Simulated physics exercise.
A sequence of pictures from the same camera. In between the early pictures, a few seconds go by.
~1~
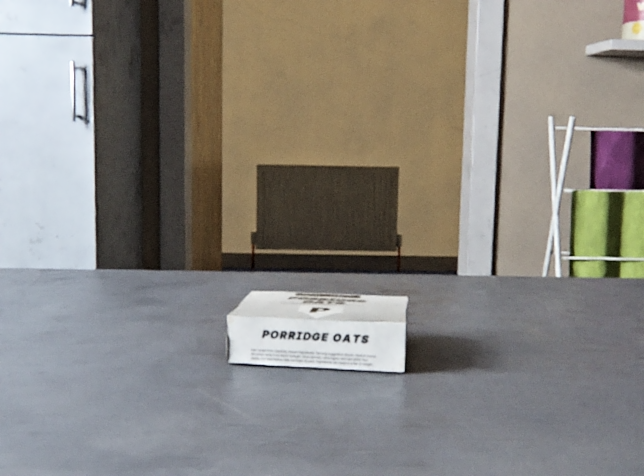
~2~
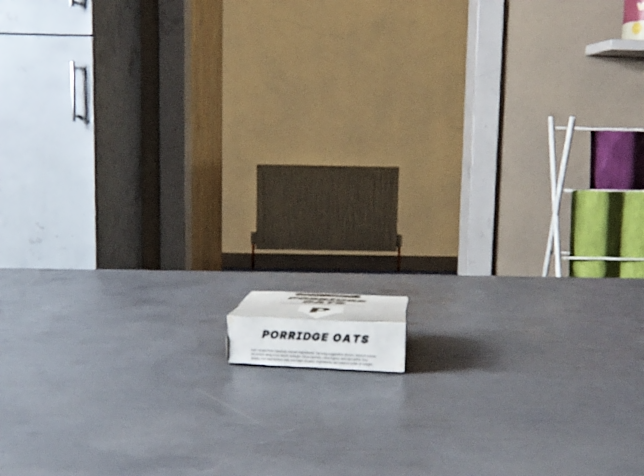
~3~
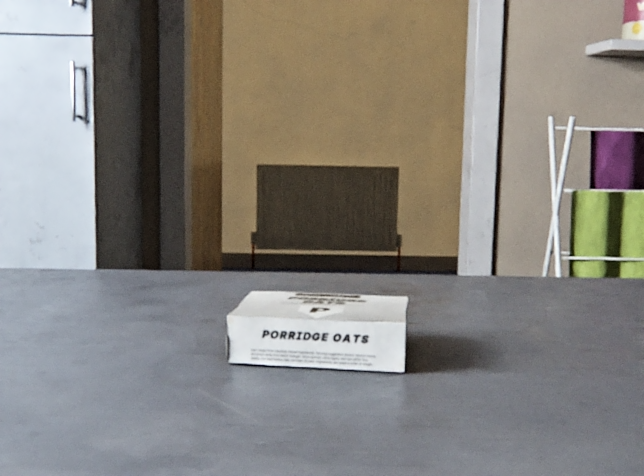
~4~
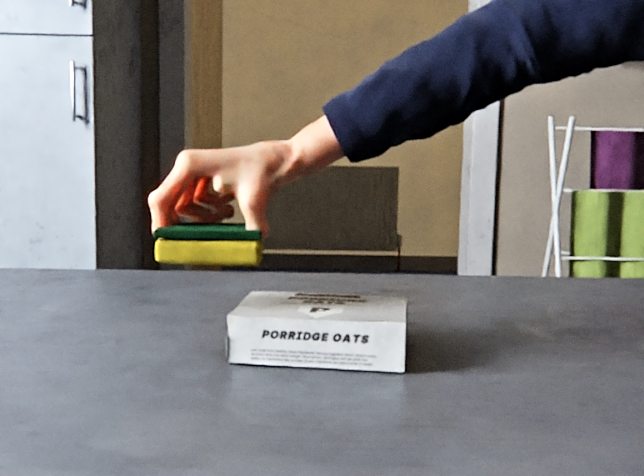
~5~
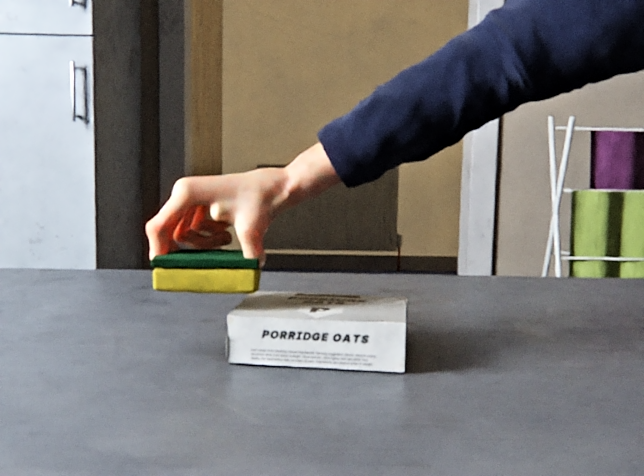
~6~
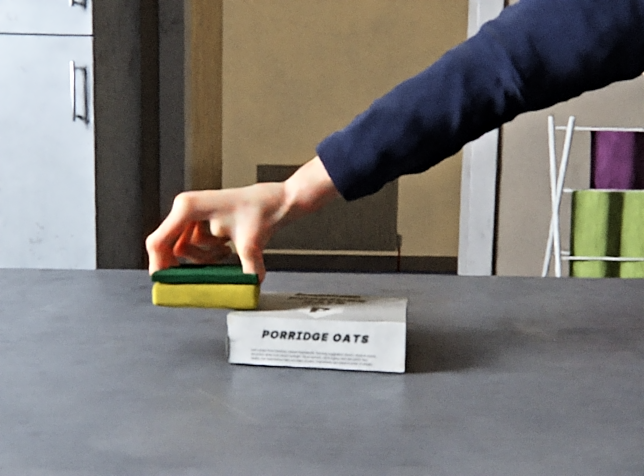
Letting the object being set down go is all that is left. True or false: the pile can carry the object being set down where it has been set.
False.
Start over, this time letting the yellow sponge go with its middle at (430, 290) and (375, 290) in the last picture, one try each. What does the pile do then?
Attempt one, the pile falls over; attempt two, it survives.
Then, 0.30 s past the last view, yellow sponge rocked 39° from its first pose near (201, 305).
Then, 1.70 s past the last view, yellow sponge rocked 35° from its first pose near (197, 310).
Finally, left askew, yellow sponge; white packet still in place. Final places as the last picture's camera would see them, yellow sponge near (197, 310). The pile comes apart.
